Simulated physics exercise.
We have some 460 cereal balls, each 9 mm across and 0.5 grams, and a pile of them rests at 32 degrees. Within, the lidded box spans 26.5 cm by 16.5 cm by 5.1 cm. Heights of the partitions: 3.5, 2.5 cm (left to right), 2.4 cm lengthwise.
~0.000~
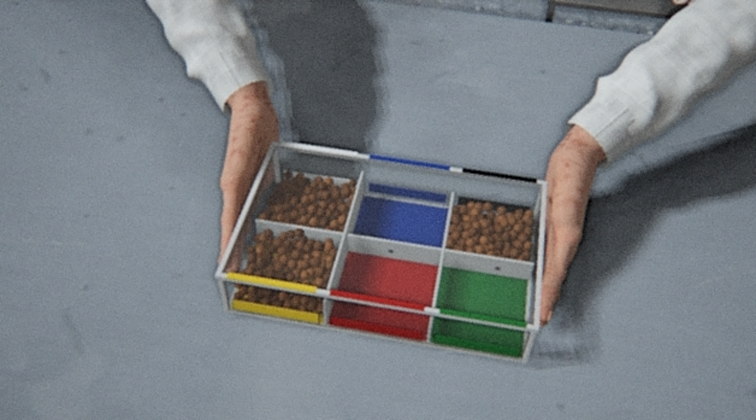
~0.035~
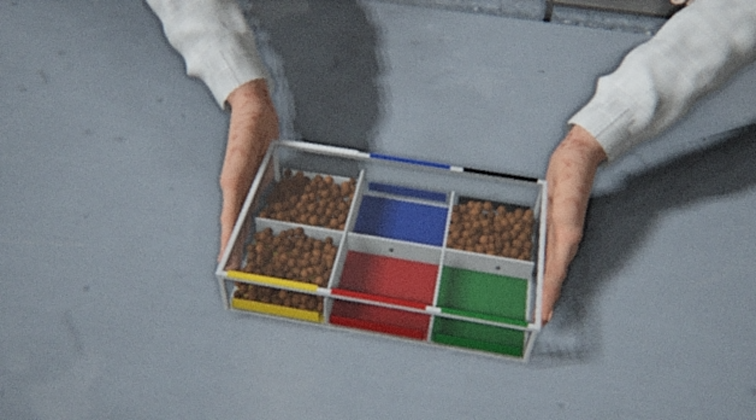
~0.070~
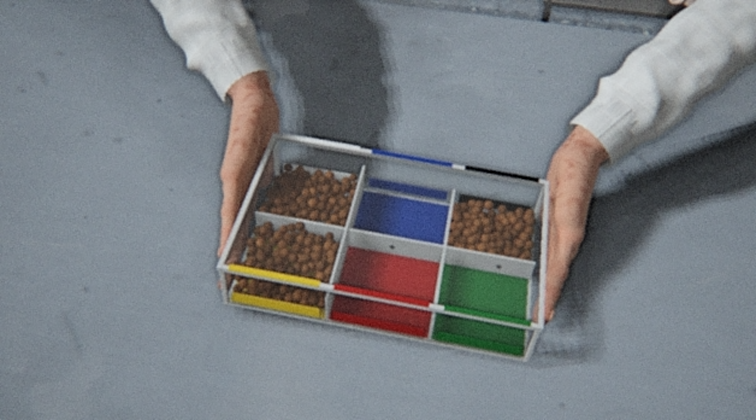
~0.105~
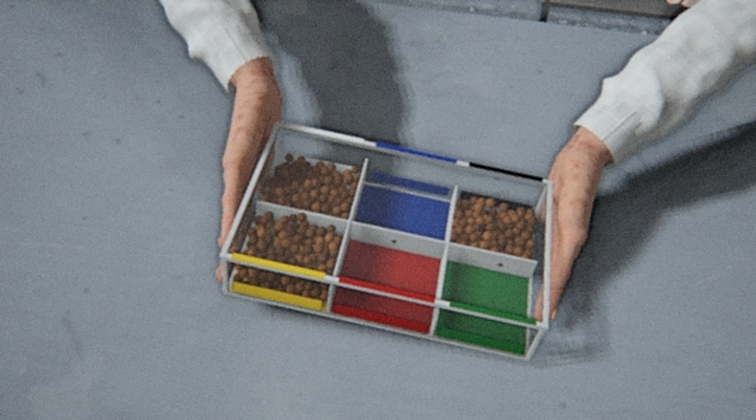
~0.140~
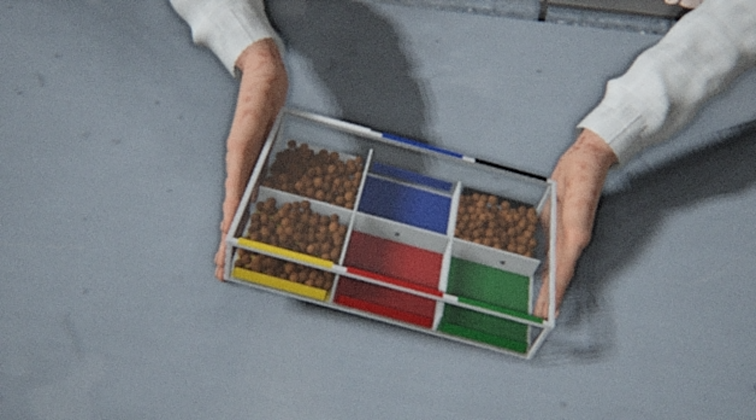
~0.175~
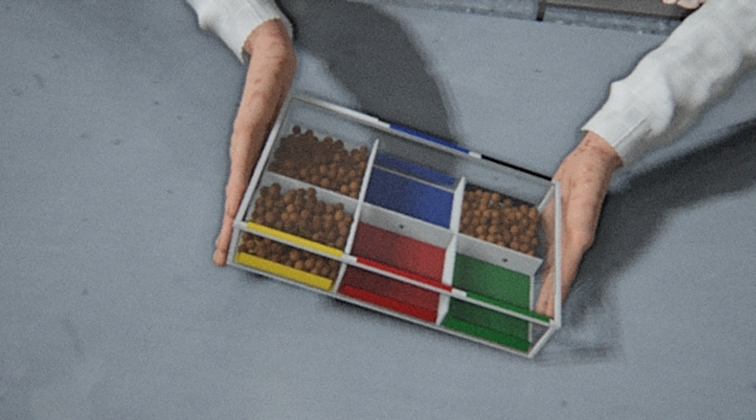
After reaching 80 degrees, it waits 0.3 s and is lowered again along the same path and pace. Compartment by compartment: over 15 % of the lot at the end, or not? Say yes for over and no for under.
Red: No; blue: No; green: No; yellow: Yes; white: Yes; black: Yes.
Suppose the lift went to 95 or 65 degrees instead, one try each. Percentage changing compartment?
Some 20 and 10 per cent.
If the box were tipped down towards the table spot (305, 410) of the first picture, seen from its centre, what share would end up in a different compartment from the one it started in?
40 %.
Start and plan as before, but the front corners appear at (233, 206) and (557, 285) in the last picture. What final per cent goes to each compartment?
In per cent, the final split is red 0, blue 10, green 0, yellow 10, white 45, black 35.
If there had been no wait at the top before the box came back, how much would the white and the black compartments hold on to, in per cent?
White 25; black 35.
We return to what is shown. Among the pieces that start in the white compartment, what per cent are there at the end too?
Share retained: Approx. 80 %.
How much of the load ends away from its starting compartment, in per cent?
Near 20 per cent, all told.
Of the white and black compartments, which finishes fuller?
That would be the black compartment.
After 0.90 s, tilt 80 degrees; red 5 %, blue 5 %, green 5 %, yellow 30 %, white 25 %, black 35 %.
After 1.39 s, tilt 44 degrees; green 5 %, yellow 25 %, white 25 %, black 40 %.
Then, at 1.95 s, tilt 0 degrees; green 10 %, yellow 25 %, white 25 %, black 35 %.
At rest (2.4 s), red 0 %, blue 0 %, green 10 %, yellow 25 %, white 25 %, black 35 %.
